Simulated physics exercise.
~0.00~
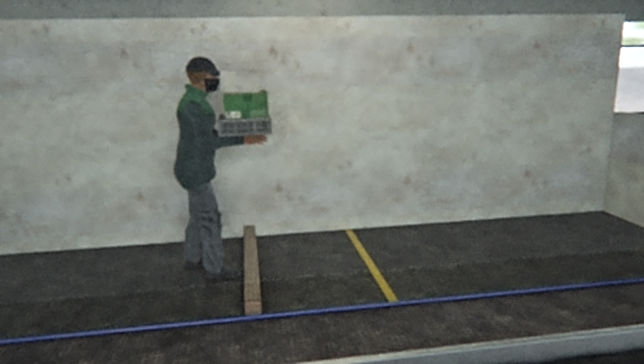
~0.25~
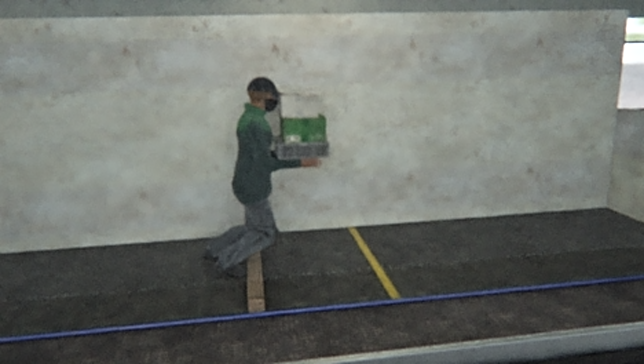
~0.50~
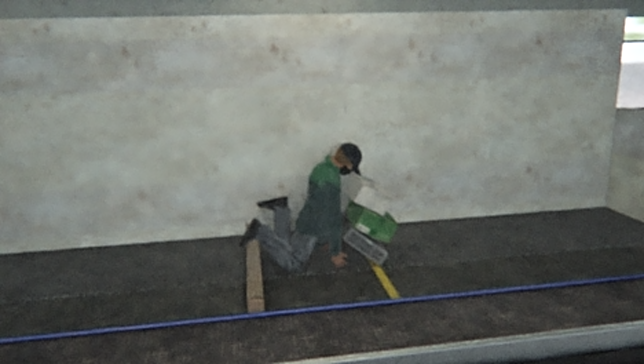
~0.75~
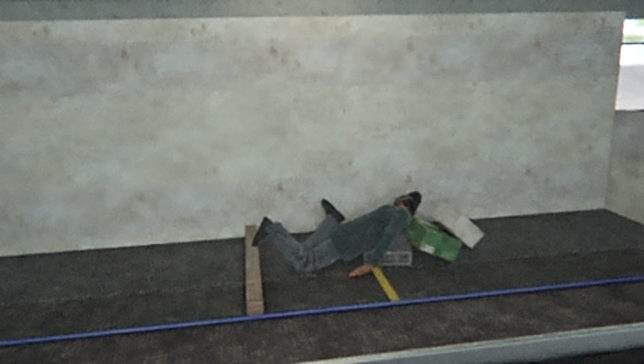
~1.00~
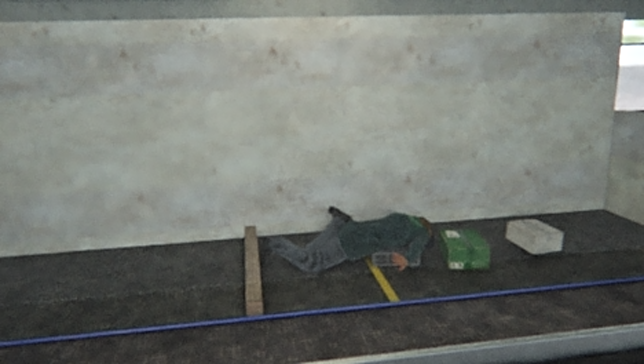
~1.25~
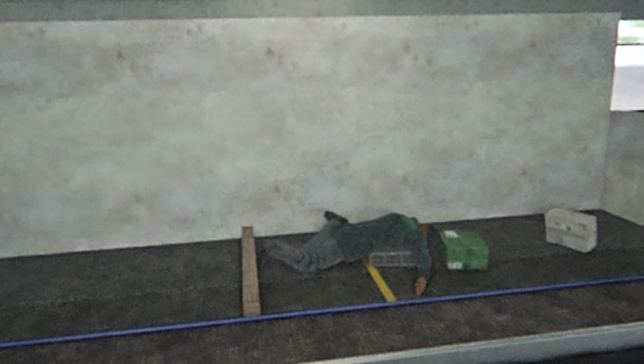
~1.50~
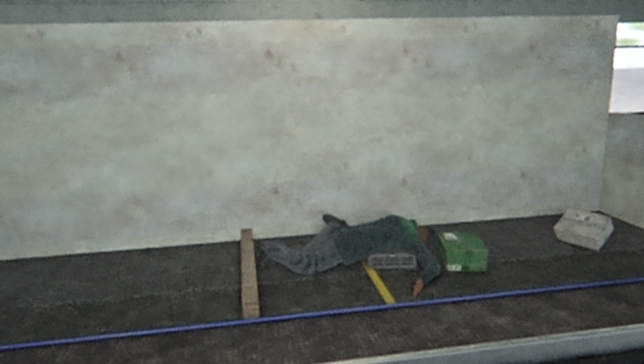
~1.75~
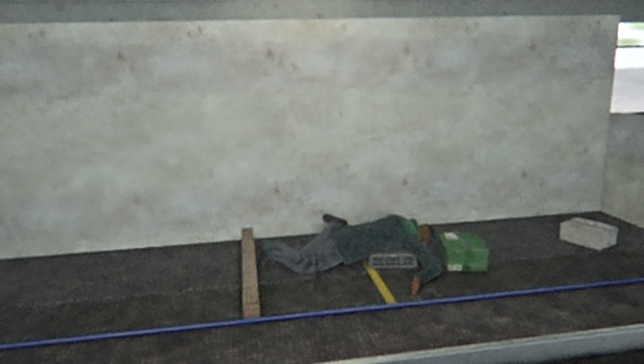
A limp figure in a dark green top, grey trousers, dark cap and mask stands at the left, holding a green parcel, a white carton and a grey crate, seen from the side by a slightly swaying camera. Behind is a pale wall; on the dark floor are a brown rail, a yellow line and a blue stripe. The figure slides right, legs catching at the rail, and pitches forward onto its knees as the boxes spill. It flops flat while the white carton tumbles far right. Finally the crate, parcel, carton and head all rest beyond the yellow line.
